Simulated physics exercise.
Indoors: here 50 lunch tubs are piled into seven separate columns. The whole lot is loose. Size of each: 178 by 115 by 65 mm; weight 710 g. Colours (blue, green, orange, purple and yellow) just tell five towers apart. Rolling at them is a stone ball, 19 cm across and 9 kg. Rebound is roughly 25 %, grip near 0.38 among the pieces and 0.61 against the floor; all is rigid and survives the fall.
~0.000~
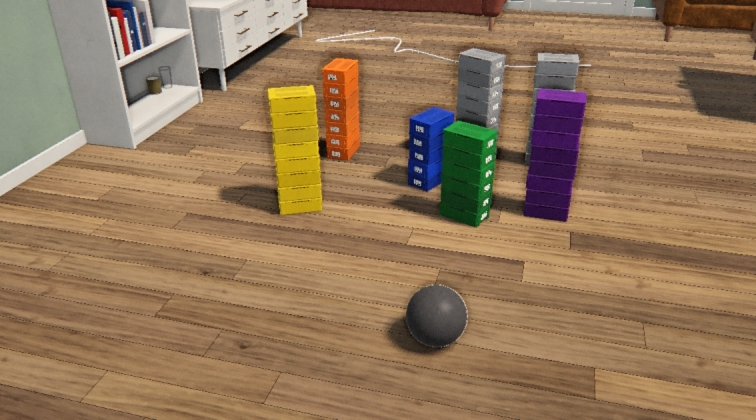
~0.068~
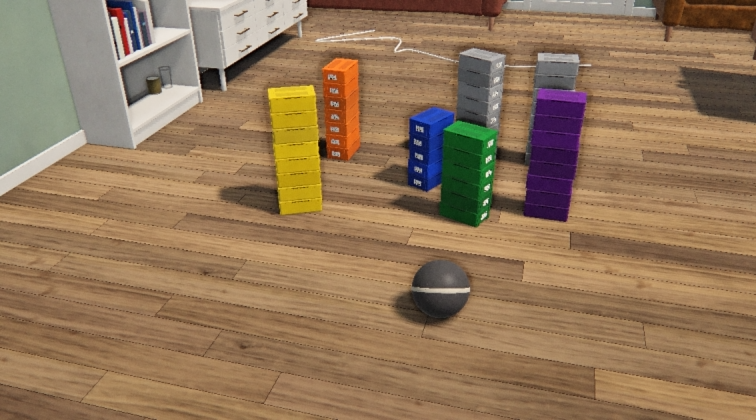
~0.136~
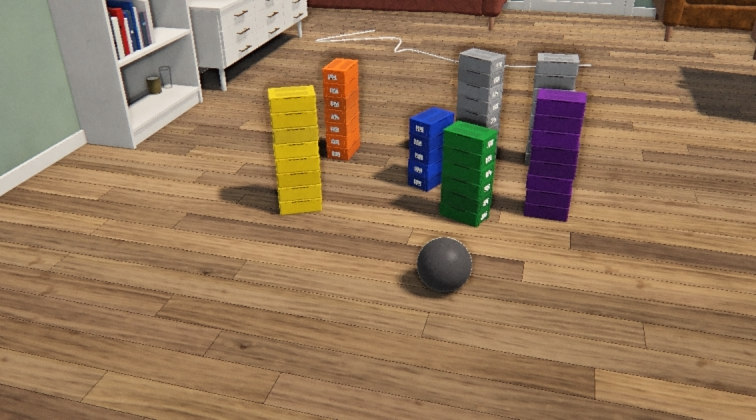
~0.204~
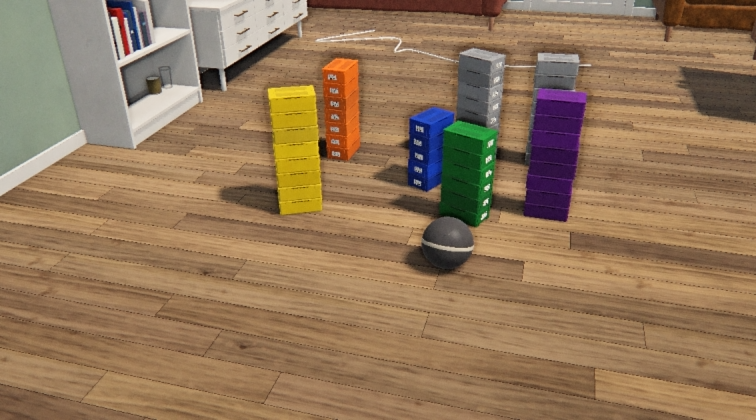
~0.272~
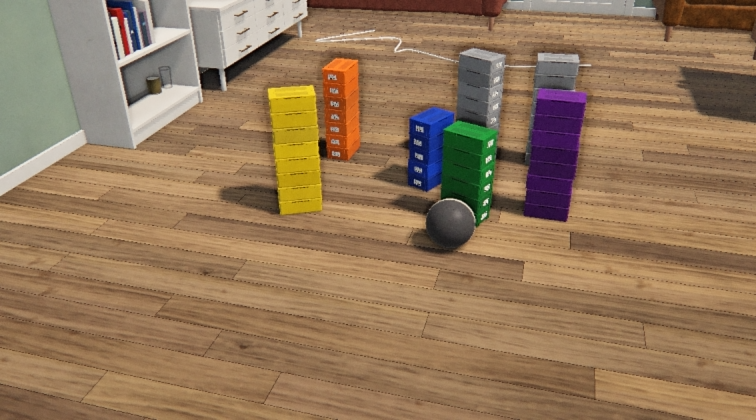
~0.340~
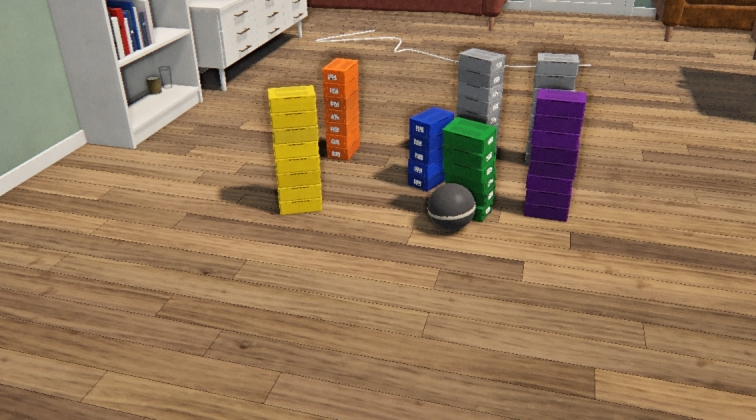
Living room with wood floor, a dark grey ball rolling away from the viewer into a green stack among colourful box towers, nudging it slightly.
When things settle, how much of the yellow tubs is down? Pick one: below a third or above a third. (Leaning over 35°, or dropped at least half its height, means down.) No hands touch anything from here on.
Below a third.
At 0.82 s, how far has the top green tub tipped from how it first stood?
Something like 180°, more or less.
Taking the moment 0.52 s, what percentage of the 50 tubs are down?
5 %.
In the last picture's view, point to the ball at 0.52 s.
About (445, 180).
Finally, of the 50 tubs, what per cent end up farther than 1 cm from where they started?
It comes to 20 percent shifted.
By 0.52 s, ball still moving; none of the 8 yellow tubs down (3 of 50 in all colours); top yellow tub unmoved; top green tub tilted 64°, 10 cm lower.
By 0.82 s, ball still moving; none of the 8 yellow tubs down (7 of 50 in all colours); top yellow tub unmoved; top green tub upside down.
When it is over (2.1 s), ball at rest; none of the 8 yellow tubs down (7 of 50 in all colours); top yellow tub unmoved; top green tub upside down. That is 0 per cent. In pixels of the last frame, middles, top yellow tub near (292, 100), top green tub near (447, 228).
